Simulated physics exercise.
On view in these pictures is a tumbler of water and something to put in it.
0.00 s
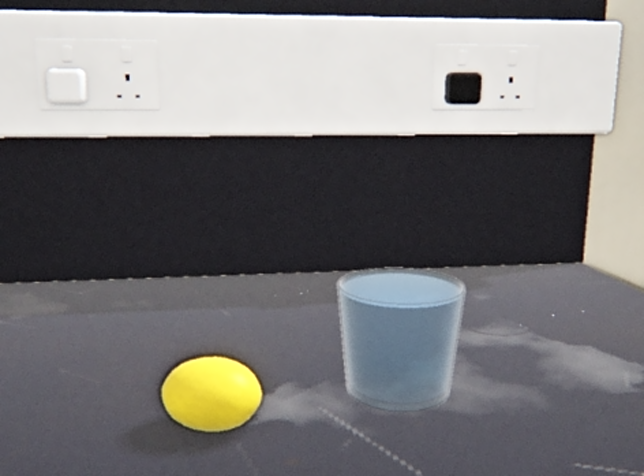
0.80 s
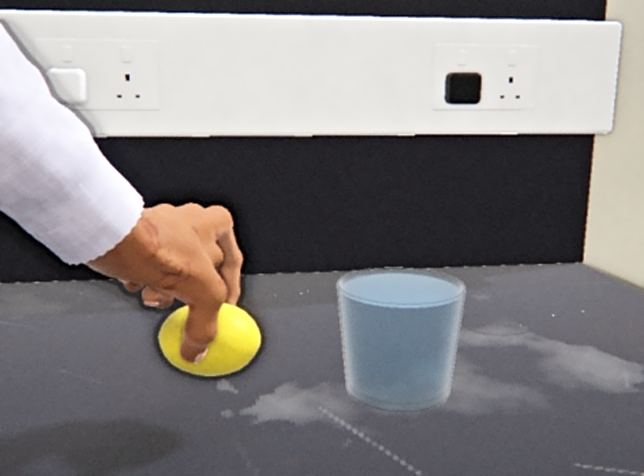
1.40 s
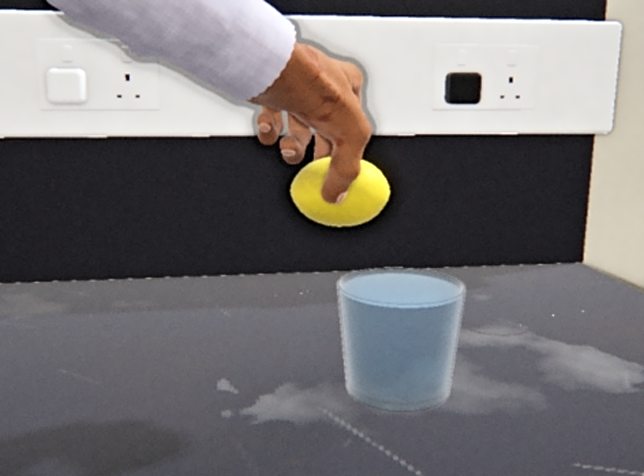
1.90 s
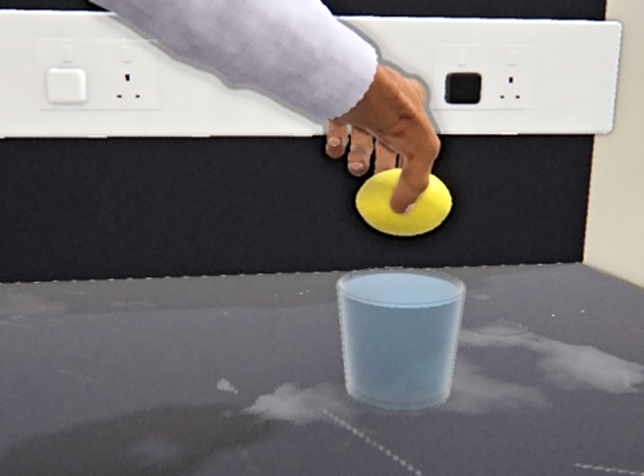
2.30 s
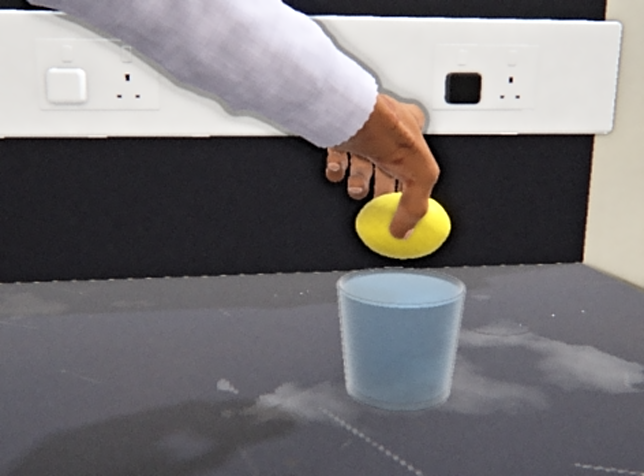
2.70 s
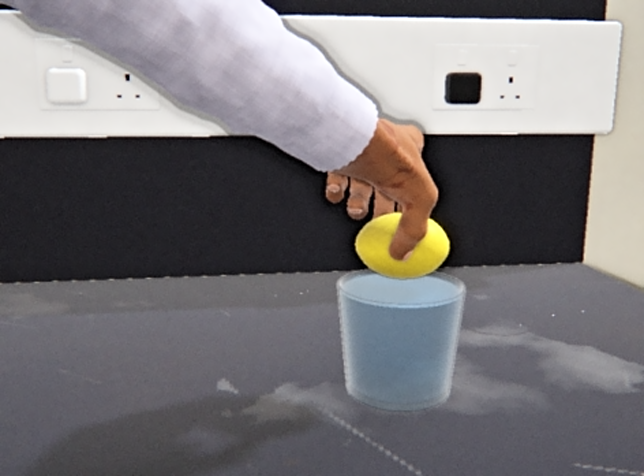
A yellow lemon lies on the dark top to the left of a nearly full tumbler of water until a hand reaches in from the left and picks it up. The hand carries it up and right to above the tumbler, then lowers it to just over the water.
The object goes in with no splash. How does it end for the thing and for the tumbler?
The object is held up, while the tumbler spills some.
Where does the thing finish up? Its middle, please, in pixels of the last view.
Around (400, 304).
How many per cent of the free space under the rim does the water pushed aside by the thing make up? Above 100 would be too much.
Some 280 per cent, by my count.
After 3.0 s, the lemon enters the water; the tumbler is full to the brim; some has gone over the rim.
After 3.4 s, the lemon comes up again; the tumbler is full to the brim; some has gone over the rim.
After 5.0 s, the lemon floats; the tumbler is full to the brim; some has gone over the rim.
